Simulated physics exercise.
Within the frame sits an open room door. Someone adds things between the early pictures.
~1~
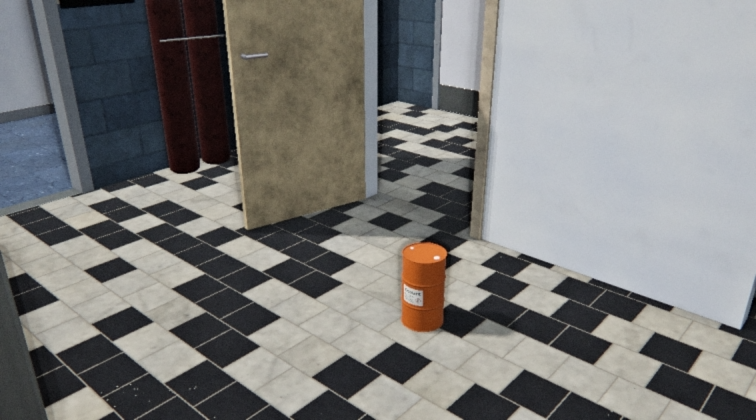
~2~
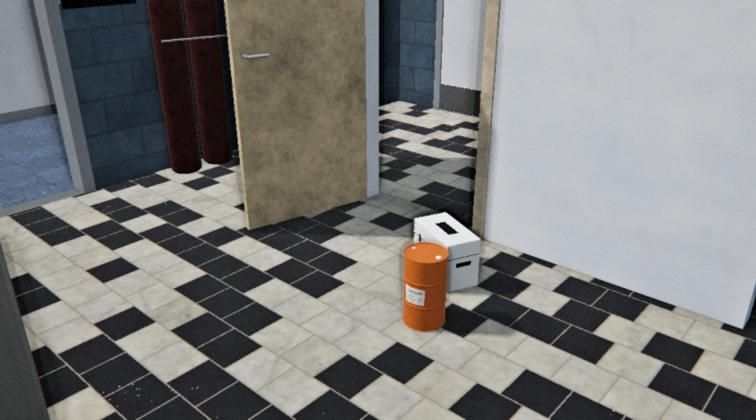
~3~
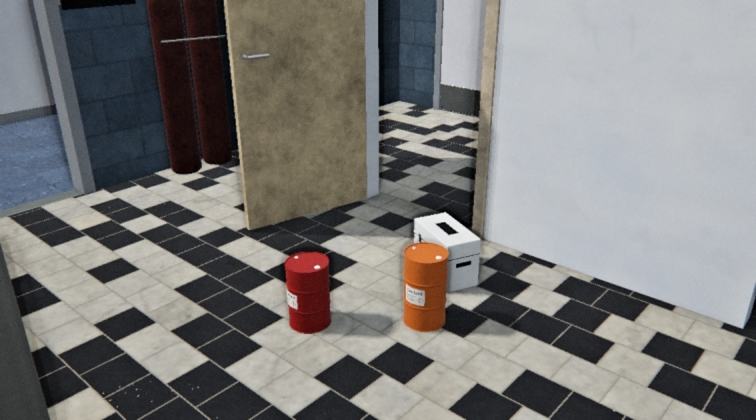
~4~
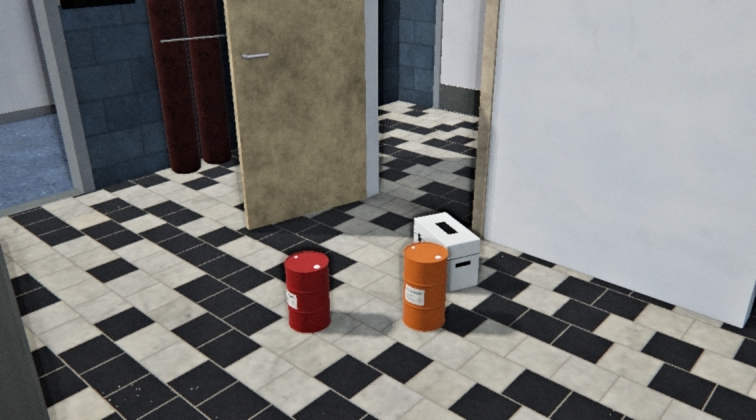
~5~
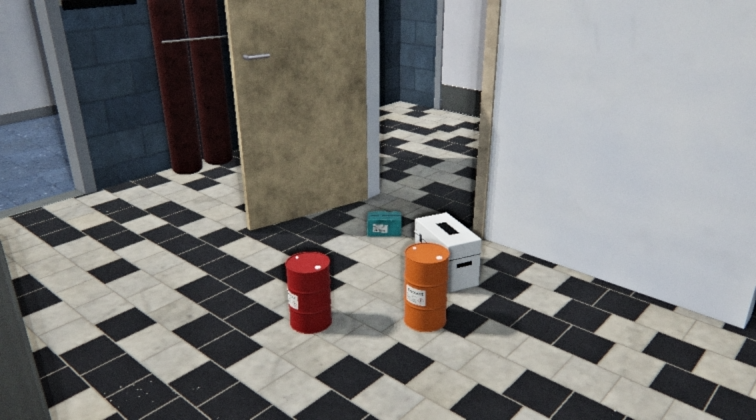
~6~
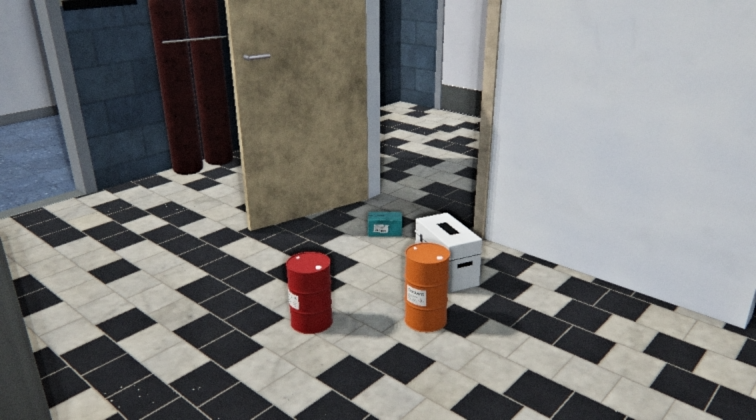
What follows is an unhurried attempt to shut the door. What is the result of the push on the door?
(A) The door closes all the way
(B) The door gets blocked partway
Option A: The door closes all the way.
Then, 1.00 s after the last picture, open by 75°.
Then, 1.70 s after the last picture, open by 36°; turquoise box slid a little near (402, 222).
Then, 1.90 s after the last picture, open by 25°; turquoise box slid about its own width near (417, 219).
Then, 2.20 s after the last picture, open by 7°; turquoise box slid well along near (436, 212).
At rest, open by 0°; moved from the start, turquoise box; the other 3 in place. Seen from the same camera at the end, turquoise box near (445, 206).
